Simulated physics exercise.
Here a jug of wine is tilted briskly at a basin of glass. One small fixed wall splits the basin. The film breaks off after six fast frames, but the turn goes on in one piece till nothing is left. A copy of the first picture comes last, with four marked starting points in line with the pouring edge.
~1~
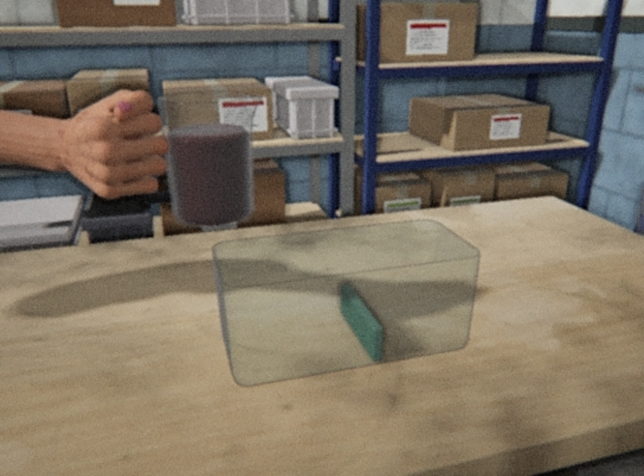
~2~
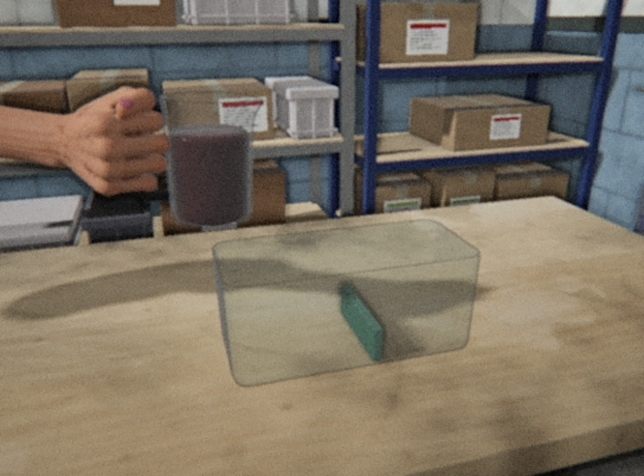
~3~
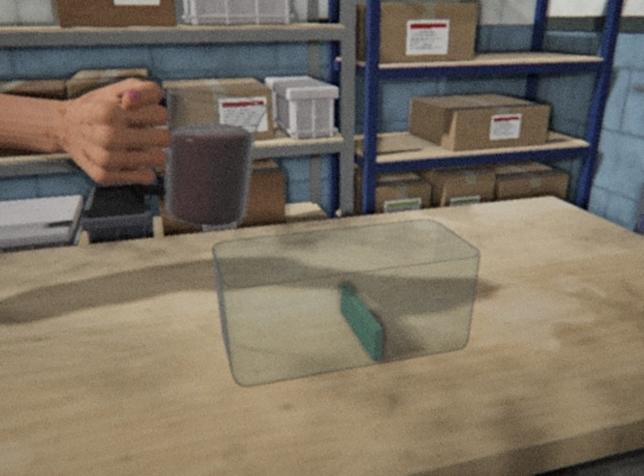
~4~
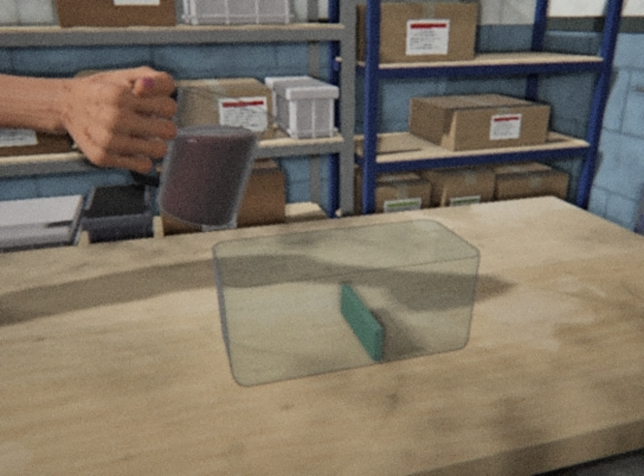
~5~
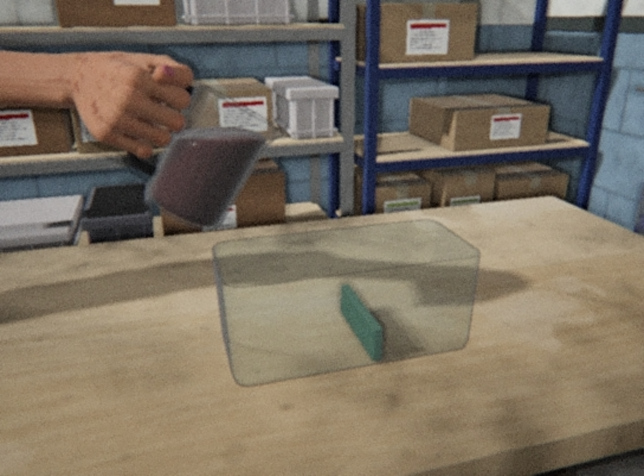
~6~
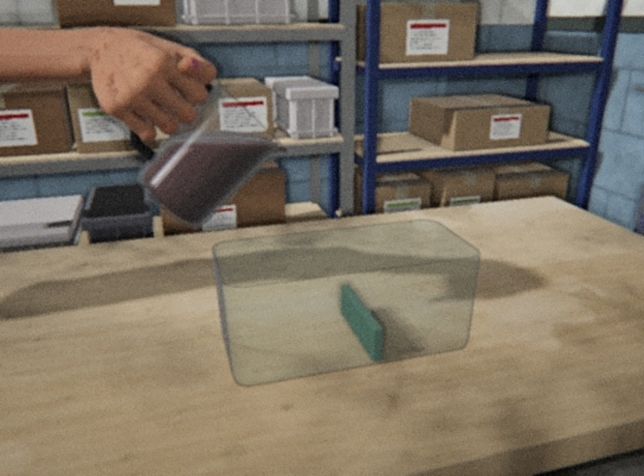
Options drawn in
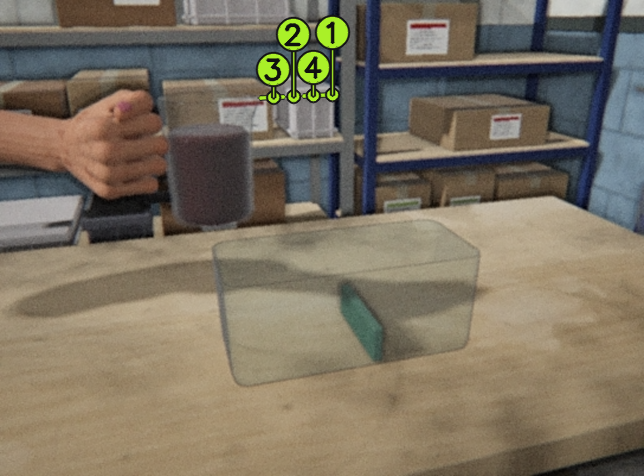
A hand held a jug of dark red wine nearly upright above a clear glass basin on a wooden table, then tilted it steeply to the right, with the wine still inside.
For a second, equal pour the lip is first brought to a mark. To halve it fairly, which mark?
Go for 4.
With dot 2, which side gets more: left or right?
The left side.
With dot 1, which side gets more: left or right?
More ends on the right.
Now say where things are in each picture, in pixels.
Upright, lip at (260, 98); basin from (232, 384) to (466, 343); top of the wall at (360, 305); nothing has left yet.
Tipped about 2°, lip at (262, 100); nothing has left yet.
Tipped about 8°, lip at (268, 106); nothing has left yet.
Tipped about 18°, lip at (276, 117); nothing has left yet.
Tipped about 31°, lip at (283, 133); nothing has left yet.
Tipped about 46°, lip at (286, 152); nothing has left yet.
On the marked copy, 1 at (332, 94); 2 at (293, 96); 3 at (273, 97); 4 at (313, 95).
Choosing 1, about 17 % ends left of the wall and 82 % right of it.
Choosing 2, about 78 % ends left of the wall and 17 % right of it; 4 % is lost outside.
Choosing 3, about 92 % ends left of the wall and 4 % right of it; 4 % is lost outside.
Choosing 4, about 46 % ends left of the wall and 53 % right of it.
